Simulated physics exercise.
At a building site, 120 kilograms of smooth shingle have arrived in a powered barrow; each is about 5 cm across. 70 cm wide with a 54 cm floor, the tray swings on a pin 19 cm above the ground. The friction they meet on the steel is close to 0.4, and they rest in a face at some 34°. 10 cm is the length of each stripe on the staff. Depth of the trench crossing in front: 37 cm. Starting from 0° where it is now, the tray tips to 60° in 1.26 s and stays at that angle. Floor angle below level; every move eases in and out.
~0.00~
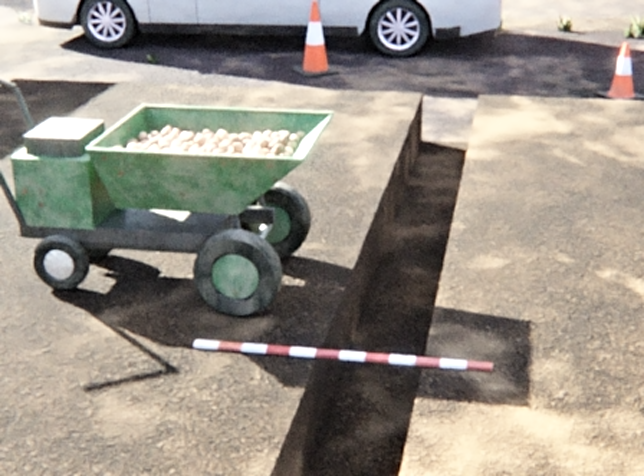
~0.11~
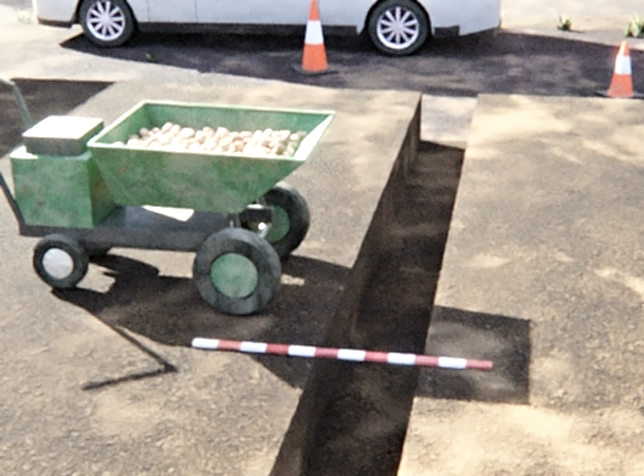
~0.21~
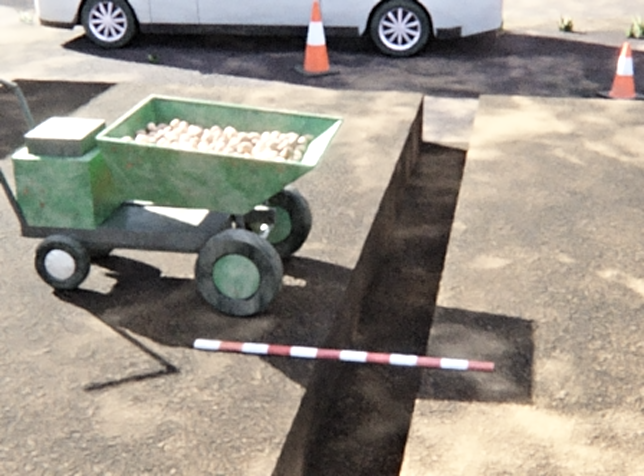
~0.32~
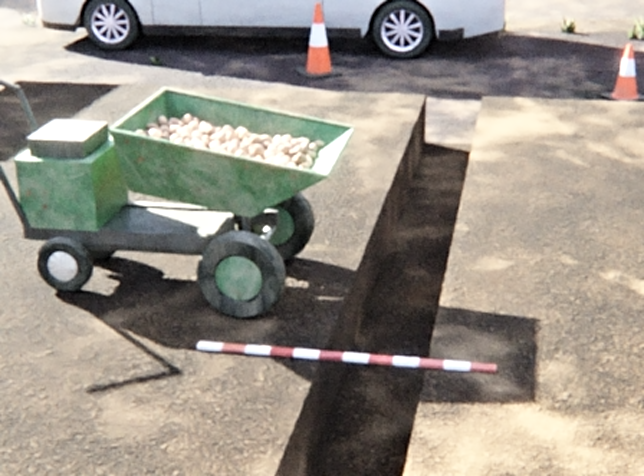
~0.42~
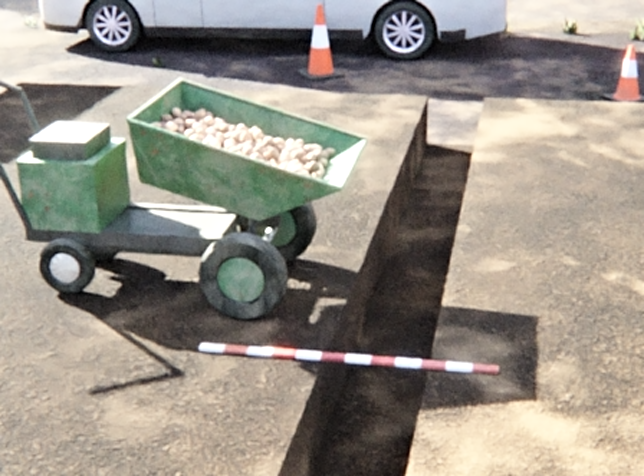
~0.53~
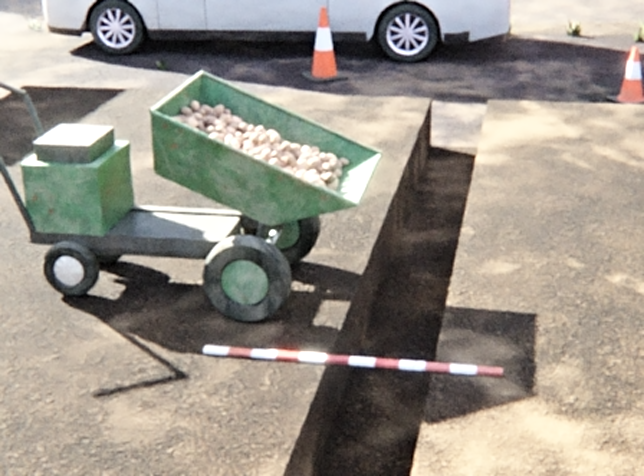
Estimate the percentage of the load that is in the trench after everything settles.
Roughly 59 per cent of the load.
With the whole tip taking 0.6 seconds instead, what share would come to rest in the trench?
Something close to 45 per cent.
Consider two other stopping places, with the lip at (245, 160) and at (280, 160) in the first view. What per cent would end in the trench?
First spot about 100, second spot about 85 per cent.
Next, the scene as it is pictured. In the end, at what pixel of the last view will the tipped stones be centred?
I'd point somewhere around (435, 353).
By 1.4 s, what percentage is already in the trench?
Some 25 per cent.
After 0.9 s the floor is at 50°; 100 % in the tray; the foremost stones are at (386, 232).
After 1.4 s the floor is at 60°; 60 % in the tray, 26 % in the trench, 14 % past the trench; the foremost stones are at (496, 298).
After 1.7 s the floor is at 60°; 19 % in the tray, 42 % in the trench, 39 % past the trench; the foremost stones are at (595, 312).
After 3.7 s the floor is at 60°; 0 % in the tray, 59 % in the trench, 41 % past the trench; the foremost stones are past the picture's edge.
